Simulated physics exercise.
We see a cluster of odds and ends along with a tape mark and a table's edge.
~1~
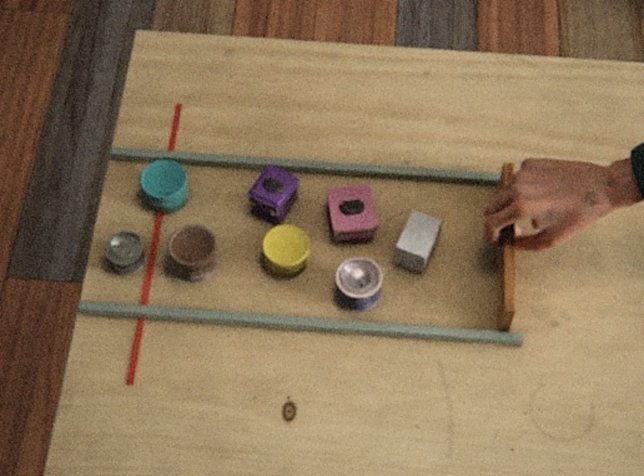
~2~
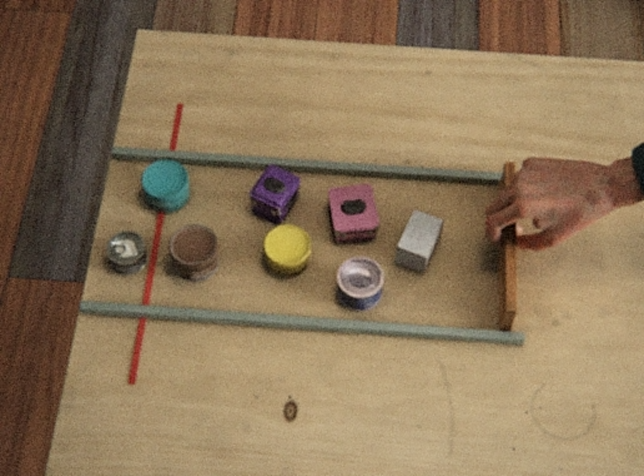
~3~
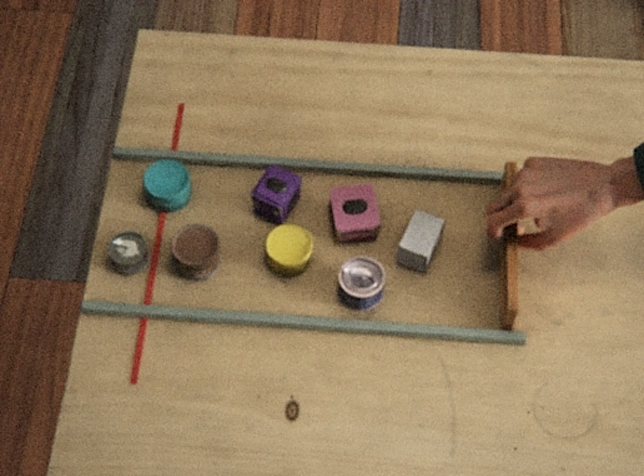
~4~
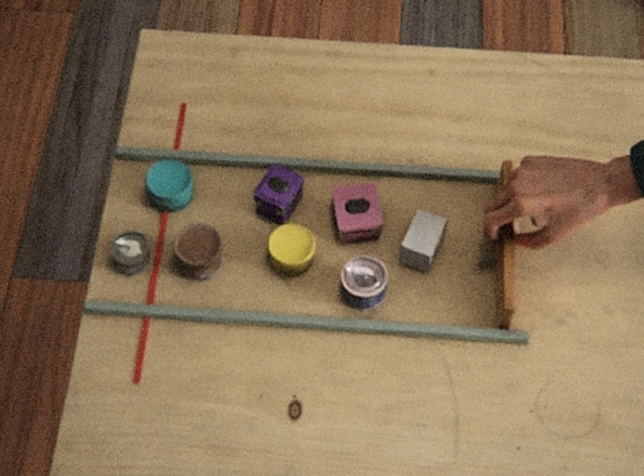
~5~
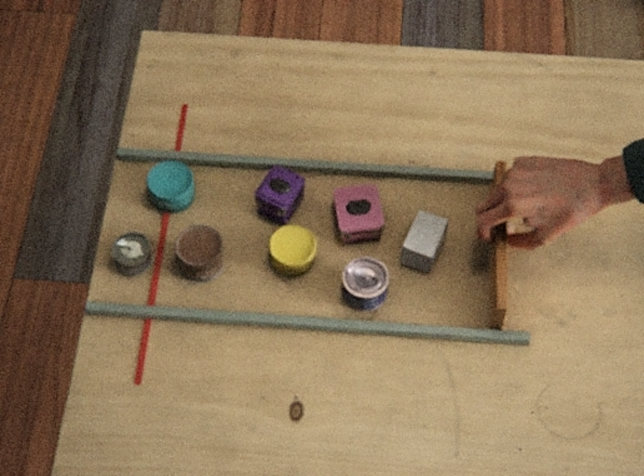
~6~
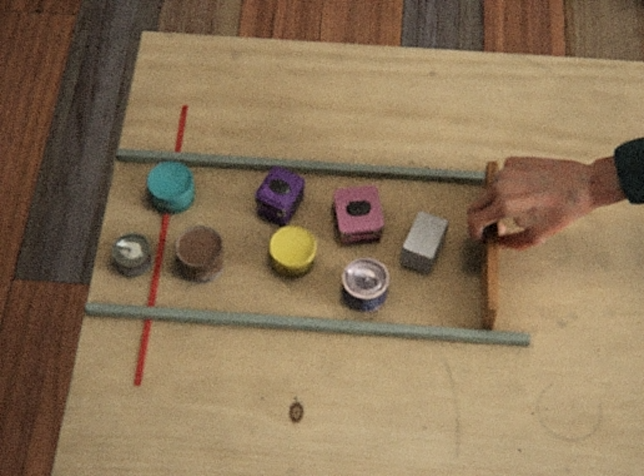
A hand slides a wooden board slightly left between two rails toward several small containers.
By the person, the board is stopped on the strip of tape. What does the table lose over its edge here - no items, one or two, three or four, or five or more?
It loses three or four items.
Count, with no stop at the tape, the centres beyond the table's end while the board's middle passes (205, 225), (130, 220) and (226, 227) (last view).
The numbers past the end are 2, 6 and 1.
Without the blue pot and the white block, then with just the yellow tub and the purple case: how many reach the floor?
Result, first then second: 2, 2.
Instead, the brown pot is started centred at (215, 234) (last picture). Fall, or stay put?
It slips off.
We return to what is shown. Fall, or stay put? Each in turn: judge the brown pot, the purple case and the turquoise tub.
The brown pot is gone, the purple case is gone, and the turquoise tub is gone.
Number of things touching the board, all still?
That number would be 3.
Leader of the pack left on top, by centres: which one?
Answer: The yellow tub.
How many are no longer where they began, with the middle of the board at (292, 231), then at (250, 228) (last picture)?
The first count is 7, and then it's 8.
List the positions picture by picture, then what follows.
Grey tin (126, 253); turquoise tub (165, 187); brown pot (194, 253); board (506, 246); tape (156, 234), in the first picture.
Turquoise tub (166, 186); white block (419, 241), in the second picture.
Brown pot (197, 253); yellow tub (289, 251), in the third picture.
Grey tin (132, 253); purple case (279, 194), in the fourth picture.
Turquoise tub (171, 187); blue pot (365, 284), in the fifth picture.
Grey tin (133, 255); turquoise tub (171, 188); brown pot (200, 255); board (491, 245); tape (163, 235), in the sixth picture.
A little later, none off yet; grey tin at rest near (133, 255); turquoise tub at rest near (171, 188); brown pot at rest near (200, 255).
Next, none off yet; grey tin at rest near (133, 255); turquoise tub at rest near (171, 188); brown pot moving near (192, 255).
Later still, none off yet; grey tin tilted well over near (70, 269); turquoise tub shifted about its own width near (104, 203); brown pot shifted well along near (112, 263).
When it is over, the number that fall off is three or four; down, purple case, brown pot, turquoise tub and grey tin.
